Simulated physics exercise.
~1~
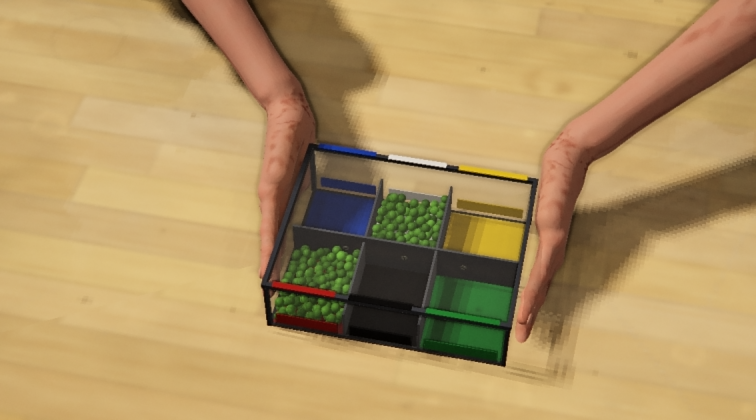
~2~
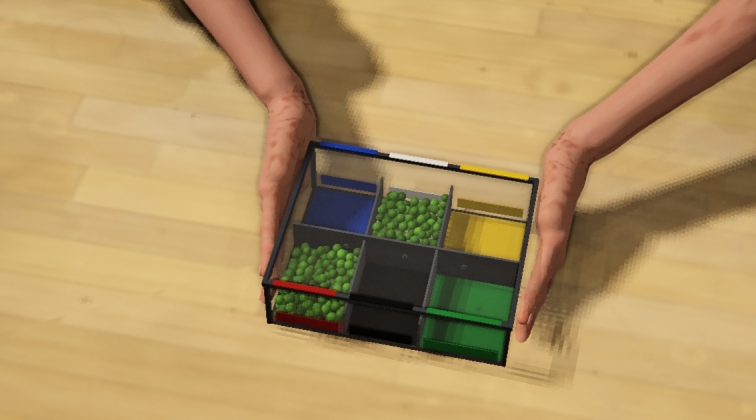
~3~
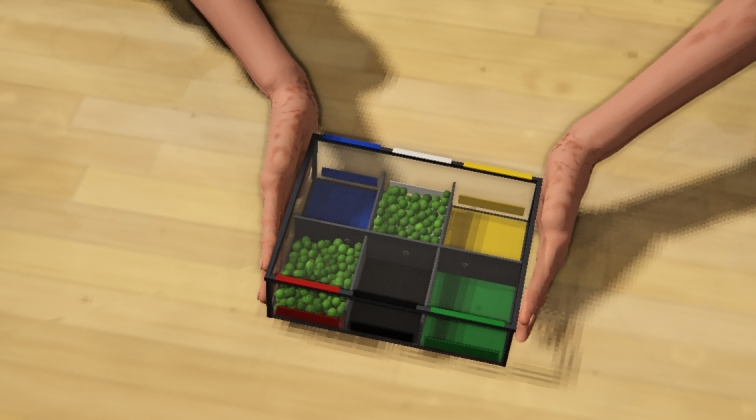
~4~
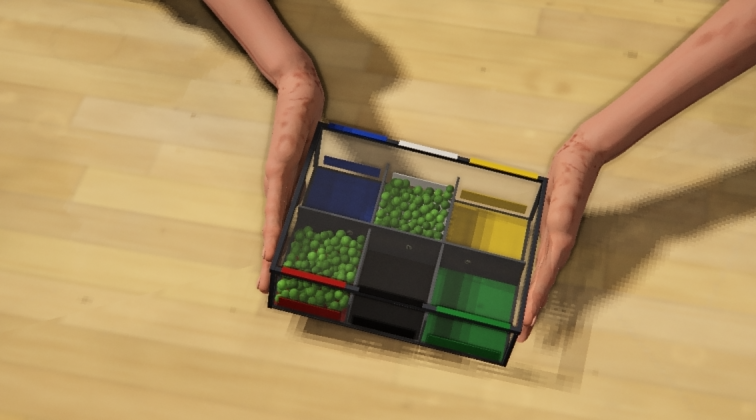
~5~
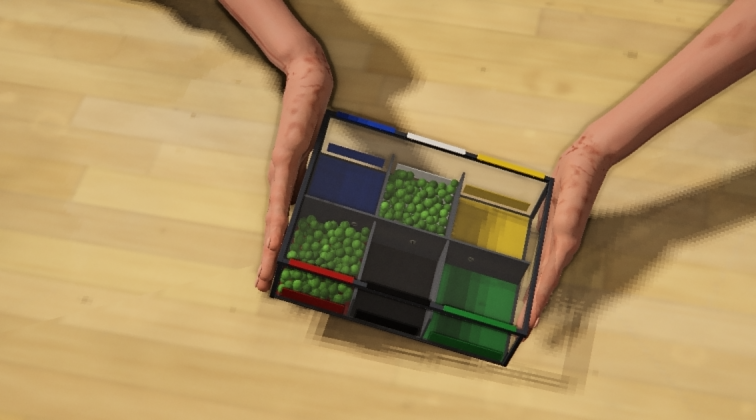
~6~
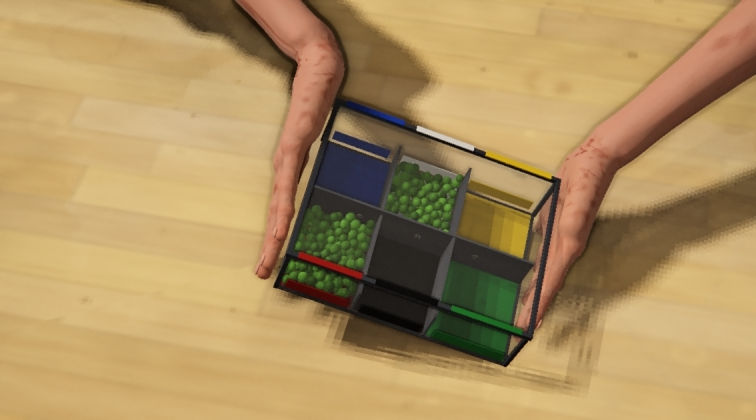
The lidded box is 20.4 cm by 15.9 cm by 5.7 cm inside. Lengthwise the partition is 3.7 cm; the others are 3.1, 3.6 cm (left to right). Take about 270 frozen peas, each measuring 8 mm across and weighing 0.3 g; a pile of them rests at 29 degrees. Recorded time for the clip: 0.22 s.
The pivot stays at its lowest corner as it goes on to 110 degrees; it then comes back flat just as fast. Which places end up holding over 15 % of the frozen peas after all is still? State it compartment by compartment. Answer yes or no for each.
Red compartment: No, blue compartment: No, green compartment: Yes, yellow compartment: Yes, white compartment: No, black compartment: No.
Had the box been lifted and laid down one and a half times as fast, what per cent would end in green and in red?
The green compartment would end with 70 per cent and the red compartment with 0 per cent.
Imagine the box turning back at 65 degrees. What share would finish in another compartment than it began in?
15 percent.
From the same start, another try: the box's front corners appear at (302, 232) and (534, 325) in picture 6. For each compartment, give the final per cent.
Red 0; blue 0; green 40; yellow 50; white 10; black 0.
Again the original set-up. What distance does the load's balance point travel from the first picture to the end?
I'd say close to 11.0 cm in total.
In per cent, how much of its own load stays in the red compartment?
About 0 in a hundred.
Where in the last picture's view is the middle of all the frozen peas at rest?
Close to pixel (484, 305).
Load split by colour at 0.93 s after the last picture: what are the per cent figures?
In per cent: Red 20; blue 0; green 25; yellow 15; white 25; black 20.
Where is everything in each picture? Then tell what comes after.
The first frame shows box tilt 0 degrees, front corners at (267, 284) and (507, 325); red 55 %, white 45 %.
The second frame shows box tilt 1 degrees, front corners at (268, 282) and (508, 325).
The third frame shows box tilt 4 degrees, front corners at (270, 276) and (512, 326), lowest corner right front.
The fourth frame shows box tilt 8 degrees, front corners at (275, 268) and (517, 329), lowest corner right front.
The fifth frame shows box tilt 13 degrees, front corners at (283, 260) and (522, 331), lowest corner right front.
The sixth frame shows box tilt 18 degrees, front corners at (292, 252) and (528, 335), lowest corner right front; red 55 %, white 45 %.
Then, 0.93 s after the last picture, tilt 110 degrees; red 20 %, green 25 %, yellow 15 %, white 25 %, black 20 %.
Then, 1.54 s after the last picture, tilt 49 degrees; green 70 %, yellow 25 %, white 5 %, black 5 %.
Then, 2.21 s after the last picture, tilt 0 degrees; green 70 %, yellow 25 %, white 5 %, black 5 %.
In the end, red 0 %, blue 0 %, green 70 %, yellow 25 %, white 5 %, black 5 %.
